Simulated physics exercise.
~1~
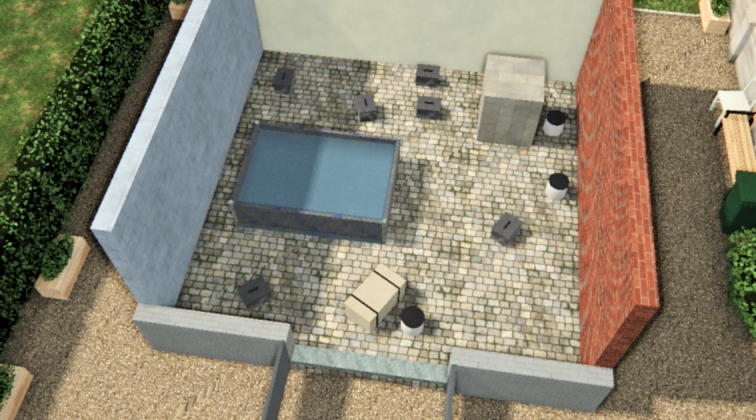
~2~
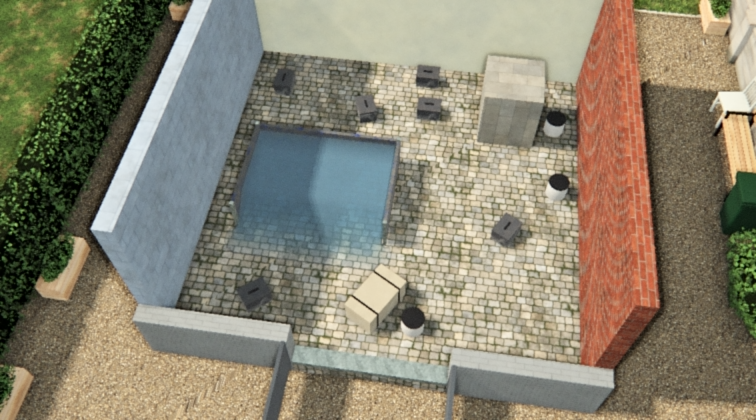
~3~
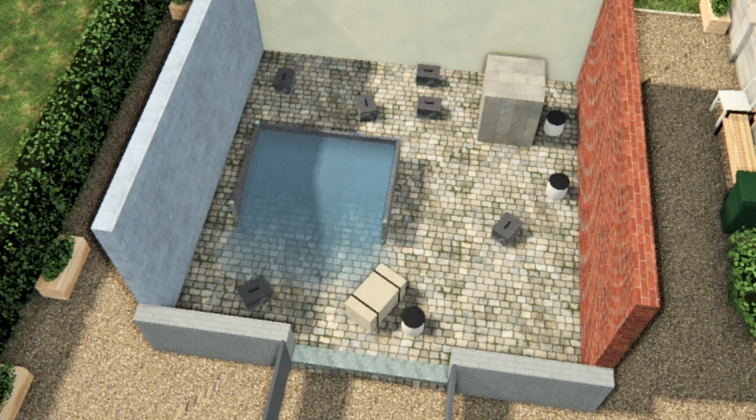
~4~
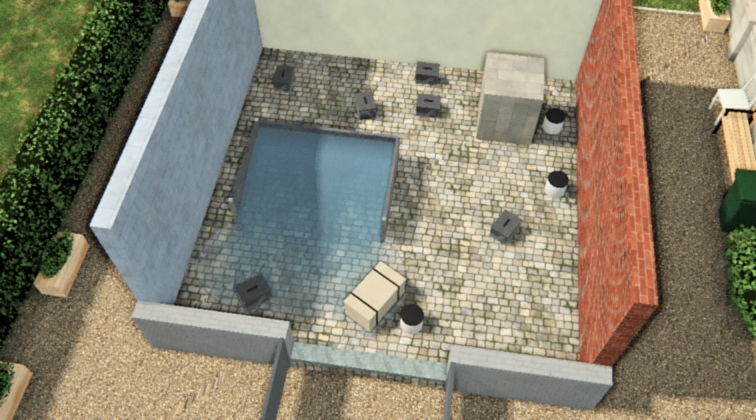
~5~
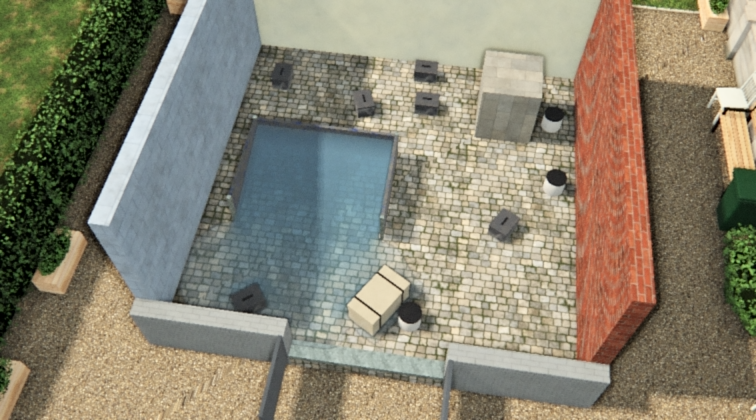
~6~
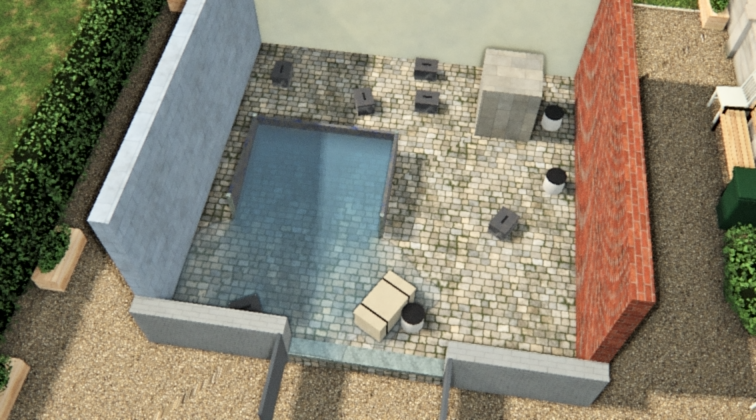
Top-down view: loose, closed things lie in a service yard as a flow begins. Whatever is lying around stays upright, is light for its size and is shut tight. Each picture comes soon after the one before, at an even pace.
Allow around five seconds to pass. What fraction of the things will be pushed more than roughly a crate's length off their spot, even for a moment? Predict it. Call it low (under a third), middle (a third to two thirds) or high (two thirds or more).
Low.
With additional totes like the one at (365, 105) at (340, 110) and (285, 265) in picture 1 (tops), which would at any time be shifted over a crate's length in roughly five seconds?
Result by item: Stays where it is / gets dislodged.
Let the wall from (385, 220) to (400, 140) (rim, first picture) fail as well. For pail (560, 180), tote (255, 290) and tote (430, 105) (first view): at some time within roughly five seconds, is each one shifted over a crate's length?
Taking them in order, displaced that much, less than that, less than that.
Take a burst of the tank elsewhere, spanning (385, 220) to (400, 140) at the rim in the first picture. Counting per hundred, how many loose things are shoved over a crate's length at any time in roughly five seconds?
I'd guess close to 60 percent.
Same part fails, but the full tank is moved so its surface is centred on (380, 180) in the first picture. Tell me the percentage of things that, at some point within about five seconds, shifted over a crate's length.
Around 30 %.
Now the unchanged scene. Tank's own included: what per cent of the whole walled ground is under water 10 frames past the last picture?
35 %.
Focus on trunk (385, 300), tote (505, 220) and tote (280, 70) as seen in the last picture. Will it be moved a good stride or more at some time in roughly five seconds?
Went a long way, never got far, never got far.
A moment on, 1 of 10 are well off their spots; 1 afloat.
Next, 3 of 10 are well off their spots; 1 afloat.
Later, 3 of 10 are well off their spots; 1 afloat.
In the end, 3 of 10 are well off their spots, and 3 have been at some point; 0 afloat.
